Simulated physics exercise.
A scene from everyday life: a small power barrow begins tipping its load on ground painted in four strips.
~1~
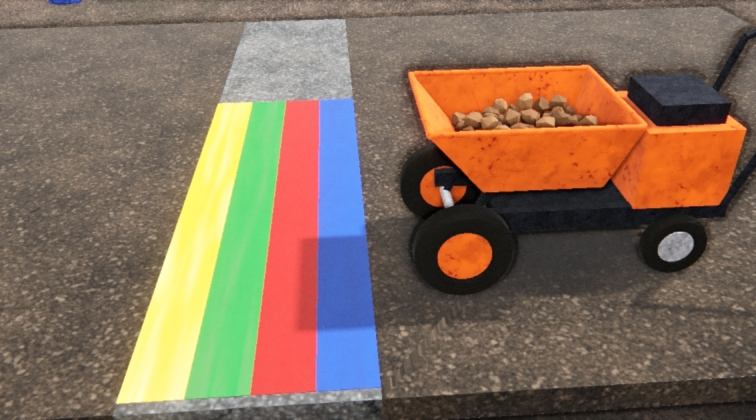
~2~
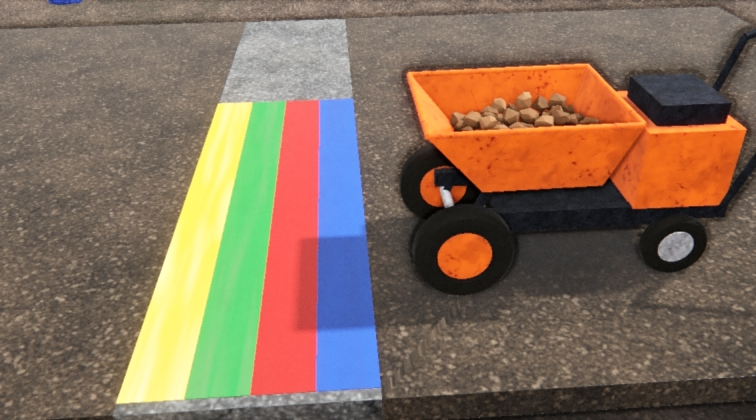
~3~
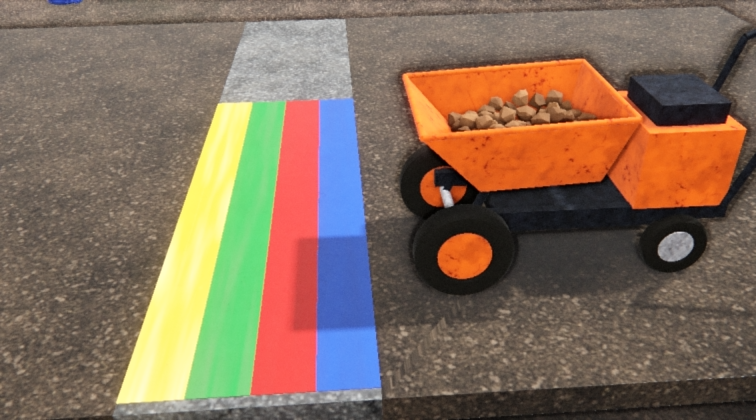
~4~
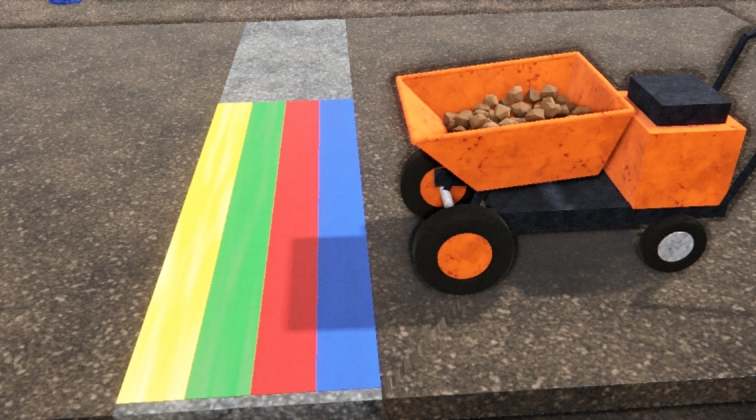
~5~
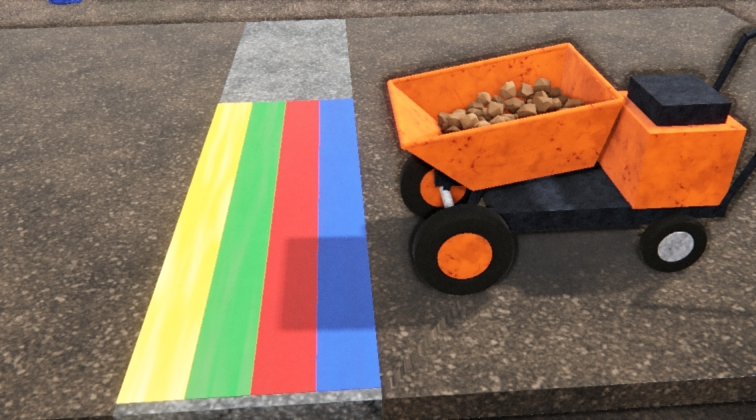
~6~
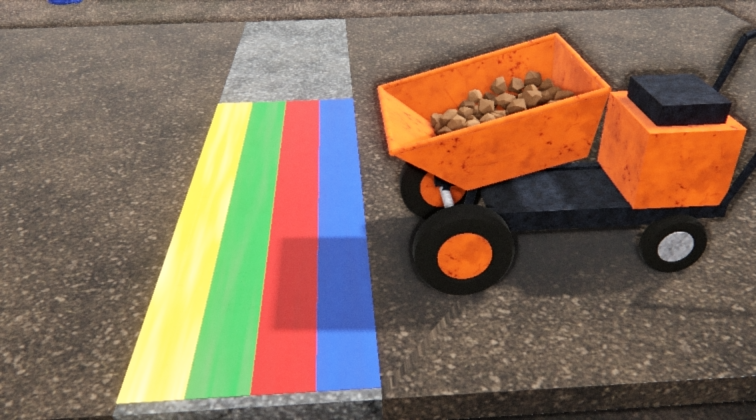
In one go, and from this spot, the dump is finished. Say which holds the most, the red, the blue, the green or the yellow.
I would say the red one.
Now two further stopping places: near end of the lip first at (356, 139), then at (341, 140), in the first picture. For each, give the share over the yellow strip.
About 40 per cent first, about 50 per cent second.
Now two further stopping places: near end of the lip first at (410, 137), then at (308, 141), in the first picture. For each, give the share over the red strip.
About 40 per cent, then about 0 per cent.
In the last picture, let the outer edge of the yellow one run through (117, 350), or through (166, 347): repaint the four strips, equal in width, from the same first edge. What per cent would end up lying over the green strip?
First 30 in a hundred, then 40 in a hundred.
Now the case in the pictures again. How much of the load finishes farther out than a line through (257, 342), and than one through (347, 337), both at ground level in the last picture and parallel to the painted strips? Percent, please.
Close to 40 per cent, then close to 100 per cent.
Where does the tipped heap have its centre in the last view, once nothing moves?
Resting centre, last picture - approx. (272, 253).
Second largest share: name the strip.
The answer is green.
Soon after the last picture, skip tipped steeply; all in the skip.
A little later, skip tipped steeply; about two thirds in the skip; a stray few over the blue strip; about a quarter over the red strip; a stray few over the green strip.
Later still, skip tipped right over; a small part over the blue strip; about half over the red strip; about a third over the green strip; a small part over the yellow strip; a stray few off the paint.
At rest, skip tipped right over; a small part over the blue strip; about half over the red strip; about a third over the green strip; a small part over the yellow strip; a stray few off the paint.
